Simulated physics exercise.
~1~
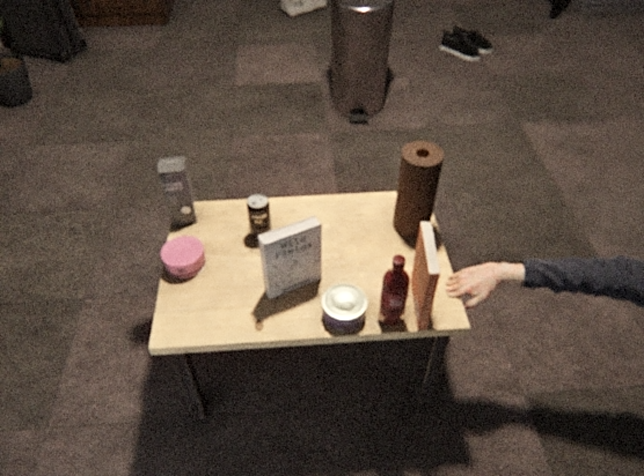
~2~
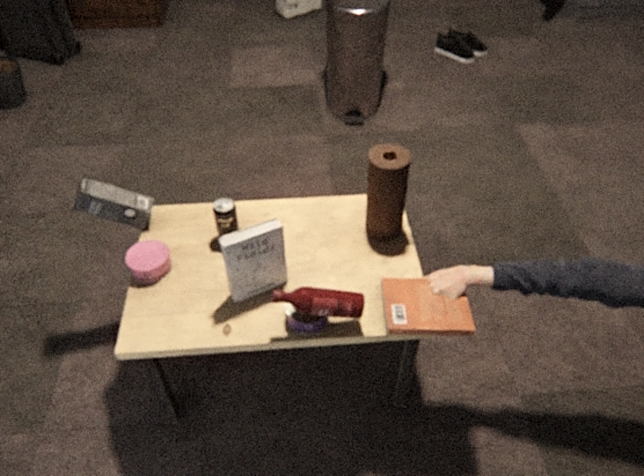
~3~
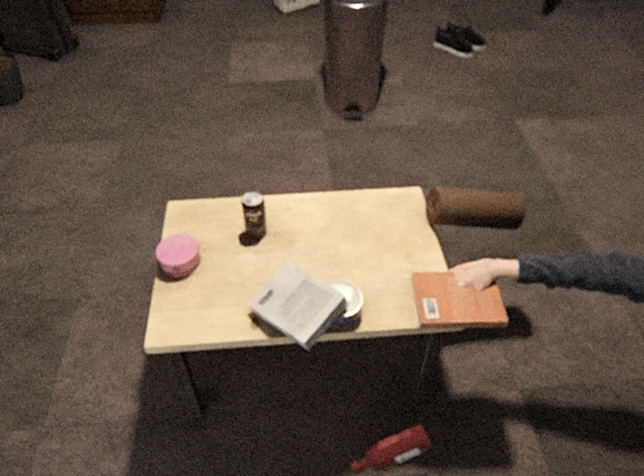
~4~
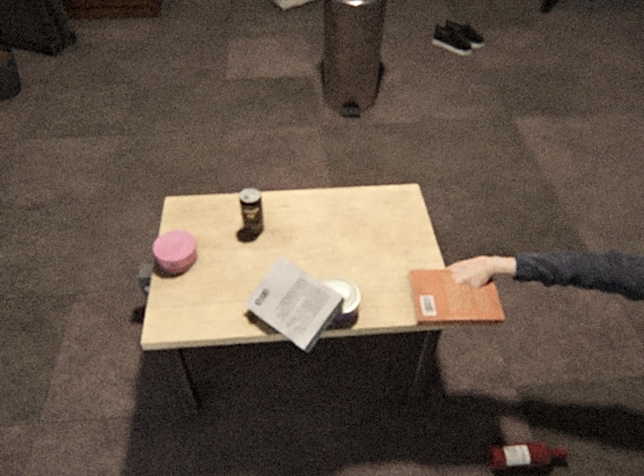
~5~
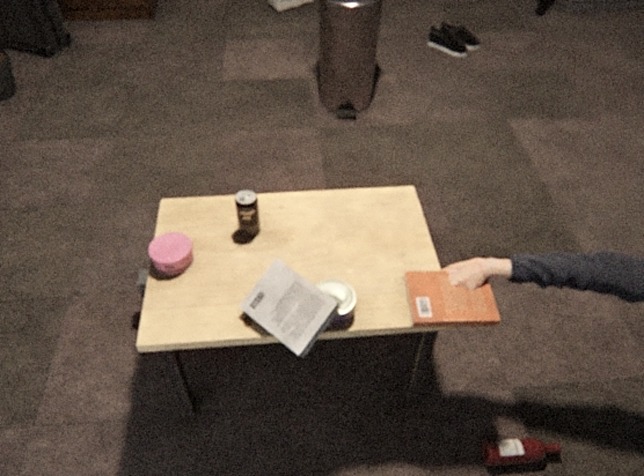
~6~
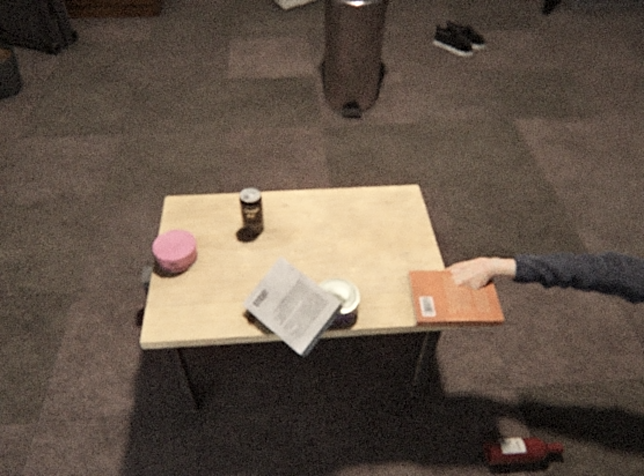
In the video, a hand touches an orange book on a crowded table as the book and a red bottle topple; the bottle, a grey carton and a brown roll leave the table, and a white book tips beside the purple tub, while the pink tub and black can stay standing.
